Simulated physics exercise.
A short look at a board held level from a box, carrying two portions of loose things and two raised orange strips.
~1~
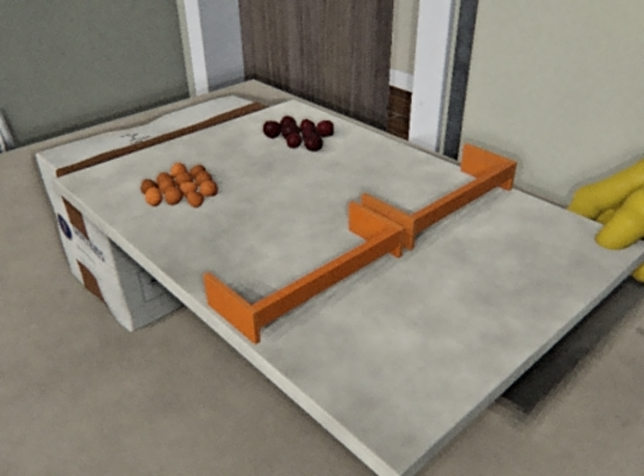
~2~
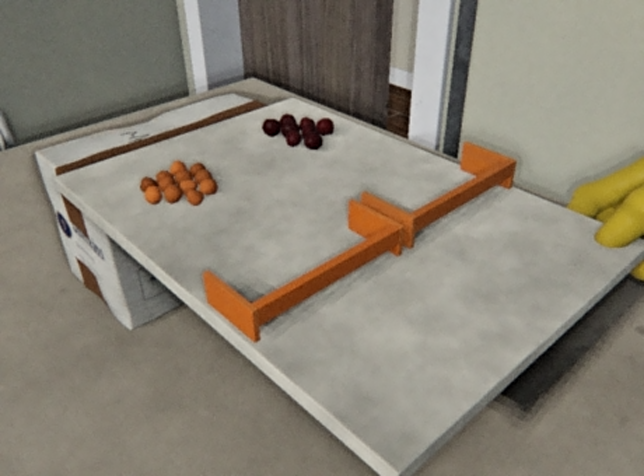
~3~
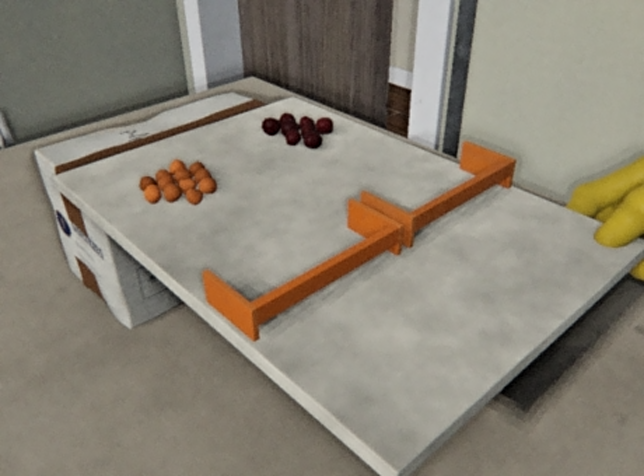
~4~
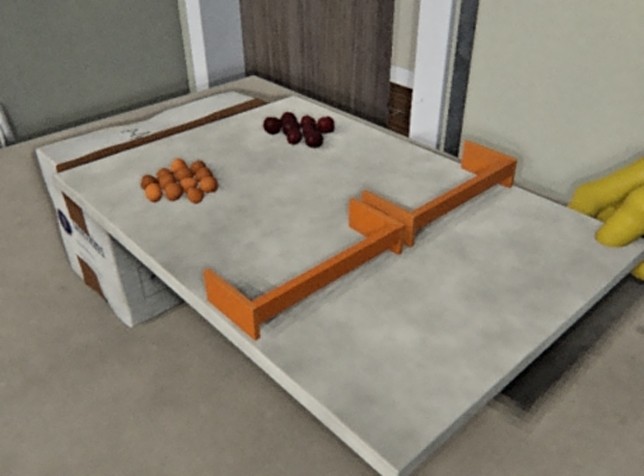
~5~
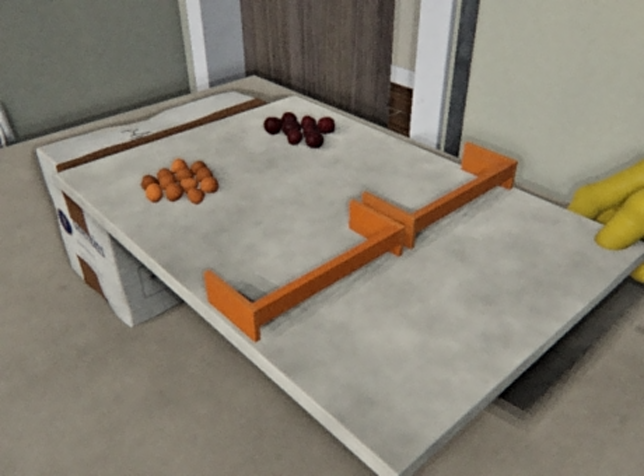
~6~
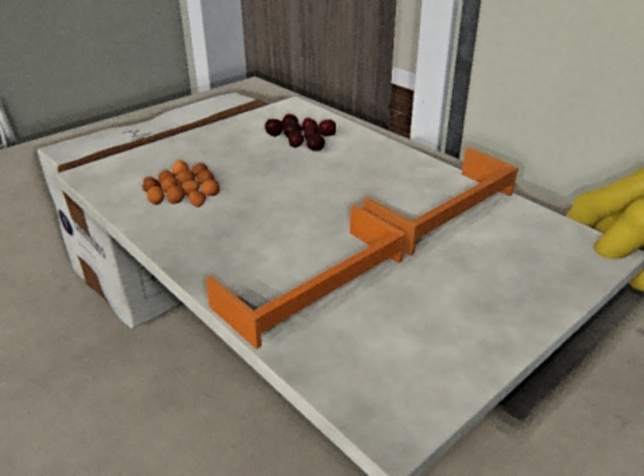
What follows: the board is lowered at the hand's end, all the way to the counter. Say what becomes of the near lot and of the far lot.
In the end the near lot cannot fit through, and the far lot cannot fit through.
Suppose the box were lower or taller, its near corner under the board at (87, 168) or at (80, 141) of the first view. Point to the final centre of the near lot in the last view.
Around (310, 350) in the first try, (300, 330) in the second.
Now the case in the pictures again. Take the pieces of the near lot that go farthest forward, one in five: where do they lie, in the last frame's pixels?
At about (345, 352).
Then, 0.49 s on from there, board sloping at 11°; near lot on its way down; far lot on its way down.
Then, 1.00 s on from there, board sloping at 23°; near lot has reached its gate; far lot has reached its gate.
Then, 1.62 s on from there, board resting at 26°; near lot has reached its gate; far lot has reached its gate.
In the end, board resting at 26°; near lot gathered behind its gate; far lot gathered behind its gate.
